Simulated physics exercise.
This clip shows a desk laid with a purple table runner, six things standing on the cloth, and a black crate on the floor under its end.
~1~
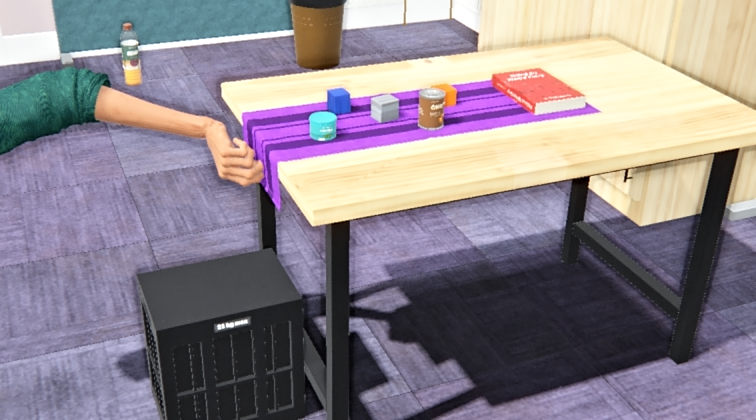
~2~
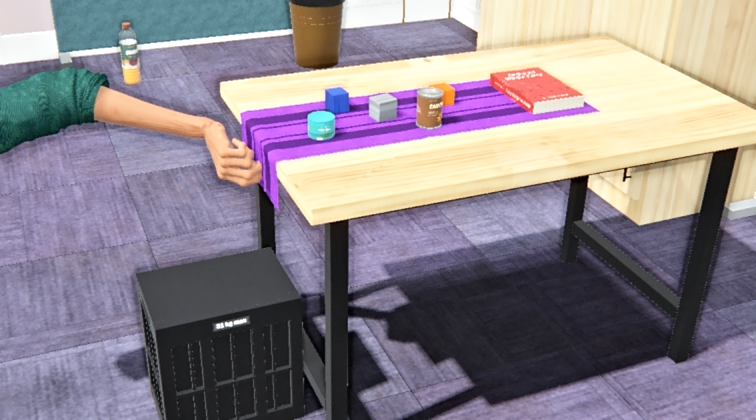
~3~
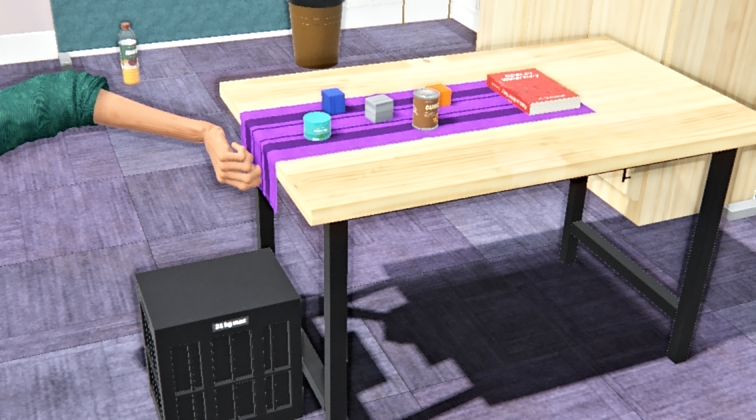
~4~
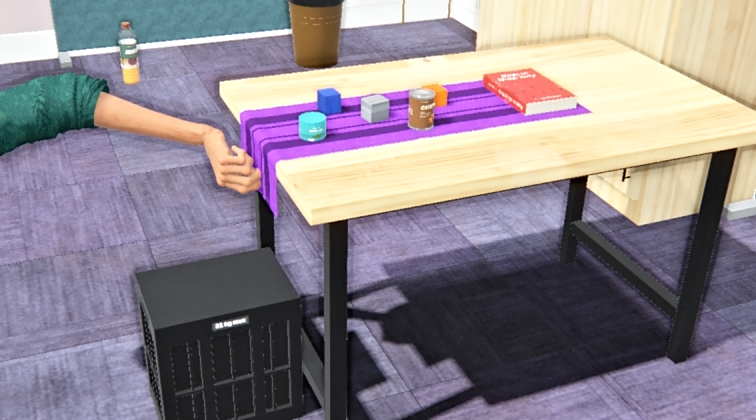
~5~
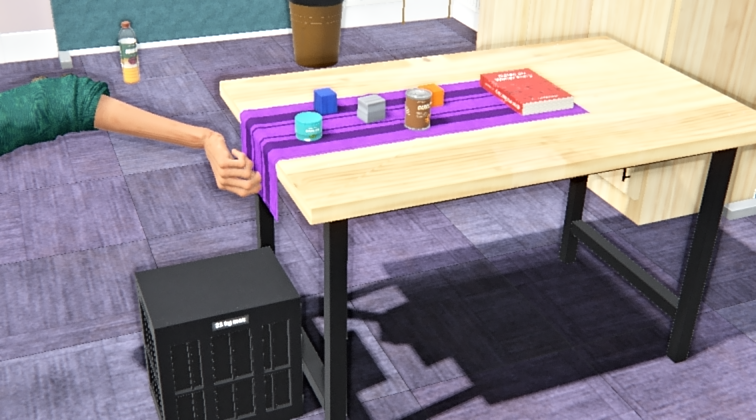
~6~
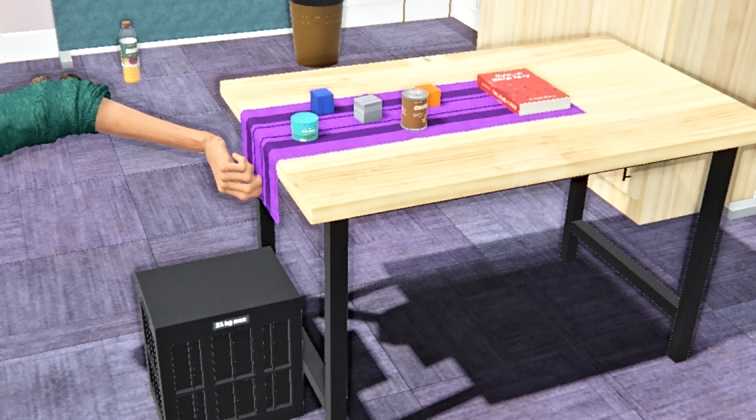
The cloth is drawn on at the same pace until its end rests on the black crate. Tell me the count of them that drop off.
The count is two.
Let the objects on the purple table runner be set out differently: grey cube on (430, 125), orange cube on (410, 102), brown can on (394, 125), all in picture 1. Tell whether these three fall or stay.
The grey cube holds on; the orange cube remains up; the brown can keeps its place on top.
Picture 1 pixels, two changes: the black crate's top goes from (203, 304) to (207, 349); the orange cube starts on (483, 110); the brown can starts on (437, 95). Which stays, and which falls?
The orange cube? Safe. The brown can? Safe.
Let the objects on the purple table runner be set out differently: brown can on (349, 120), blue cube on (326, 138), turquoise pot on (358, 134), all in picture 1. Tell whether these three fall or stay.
Short version: Brown can drops, blue cube drops, turquoise pot drops.
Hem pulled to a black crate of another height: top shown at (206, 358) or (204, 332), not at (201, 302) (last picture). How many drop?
The count comes out 4 and 3.
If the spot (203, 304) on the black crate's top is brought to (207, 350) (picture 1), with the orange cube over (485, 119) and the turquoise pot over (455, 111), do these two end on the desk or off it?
Result: Orange cube still there, turquoise pot still there.
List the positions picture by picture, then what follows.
In the first picture, hem (280, 211); turquoise pot (323, 117); blue cube (339, 91); grey cube (385, 99); brown can (432, 93); orange cube (443, 87); top of the crate (203, 304).
In the second picture, hem (280, 211); turquoise pot (321, 116).
In the third picture, hem (278, 215); blue cube (333, 91).
In the fourth picture, hem (278, 218); grey cube (375, 99); top of the crate (201, 303).
In the fifth picture, hem (279, 221); brown can (419, 93).
In the sixth picture, hem (279, 225); turquoise pot (305, 118); blue cube (322, 92); grey cube (368, 99); brown can (415, 93); orange cube (428, 88).
Early on, hem near (260, 230); all still up.
Midway, hem near (260, 262); turquoise pot gone.
Near the end, hem on the crate; turquoise pot and blue cube gone.
Finally, hem on the crate; turquoise pot and blue cube gone. The answer is two.
